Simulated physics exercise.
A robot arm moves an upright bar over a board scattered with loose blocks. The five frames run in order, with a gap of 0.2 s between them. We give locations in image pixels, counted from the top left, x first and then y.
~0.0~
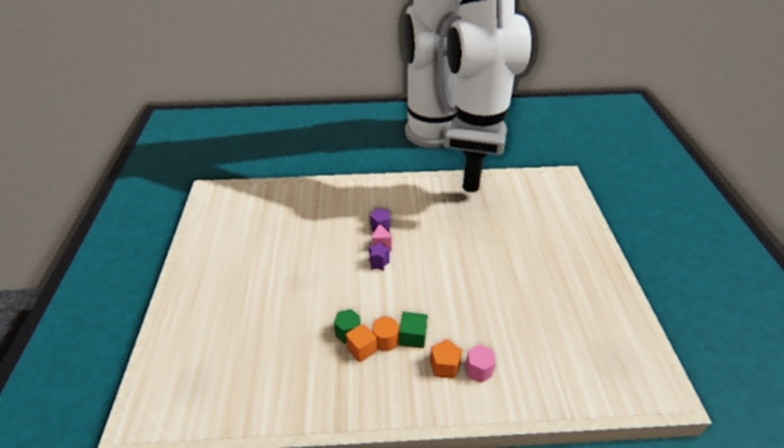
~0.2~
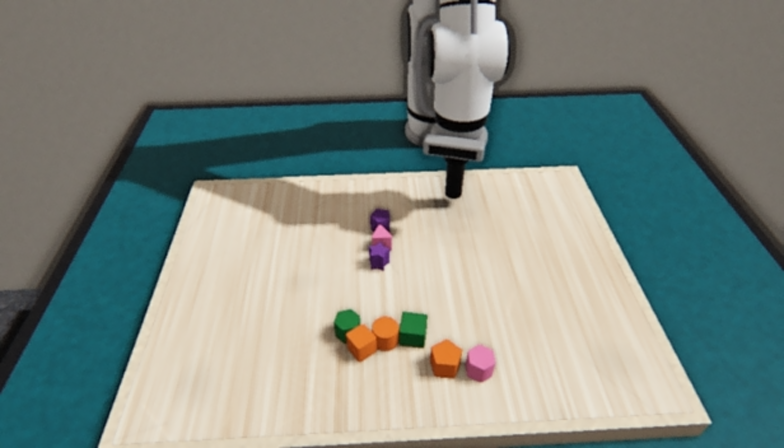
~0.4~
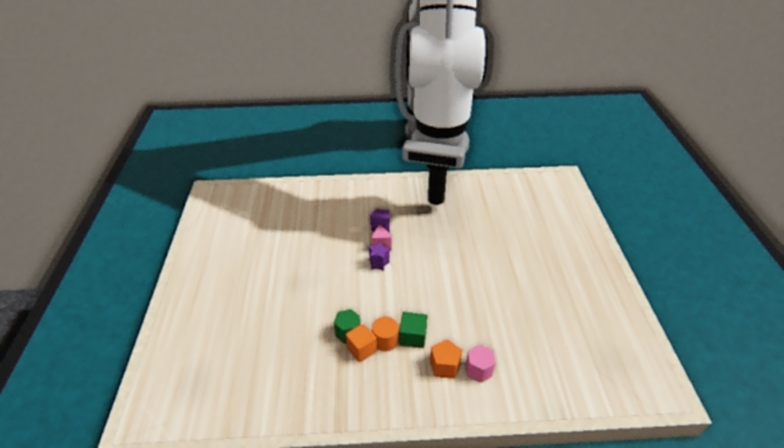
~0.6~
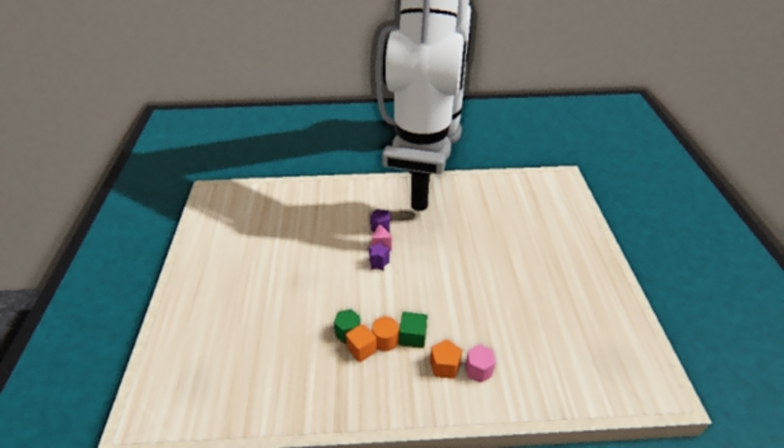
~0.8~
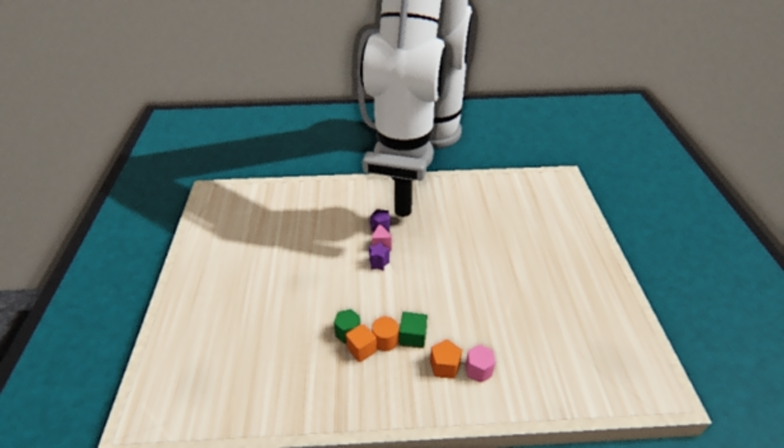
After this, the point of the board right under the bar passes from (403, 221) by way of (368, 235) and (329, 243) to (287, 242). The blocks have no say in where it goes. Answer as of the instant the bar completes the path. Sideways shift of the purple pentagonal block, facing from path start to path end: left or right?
Side: Left.
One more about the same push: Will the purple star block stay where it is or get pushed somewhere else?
It will remain on its spot.
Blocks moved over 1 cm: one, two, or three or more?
When the path ends, I think you'll find one block out of place by more than 1 cm.
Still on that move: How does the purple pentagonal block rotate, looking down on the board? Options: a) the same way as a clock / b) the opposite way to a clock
b: The opposite way to a clock.
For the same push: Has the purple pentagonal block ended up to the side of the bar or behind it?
Yes.
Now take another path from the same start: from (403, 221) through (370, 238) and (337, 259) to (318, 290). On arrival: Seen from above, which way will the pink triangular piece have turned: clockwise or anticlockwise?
It turns counter-clockwise.
On the path given first. One third of the way, bar (368, 226); purple pentagonal block (352, 229), turned 25° anticlockwise.
Two thirds of the way, bar (327, 234); purple pentagonal block (324, 242), turned 85° anticlockwise.
At the end, bar (285, 233); purple star block not moved; purple pentagonal block (324, 242), turned 85° anticlockwise; pink triangular piece not moved.
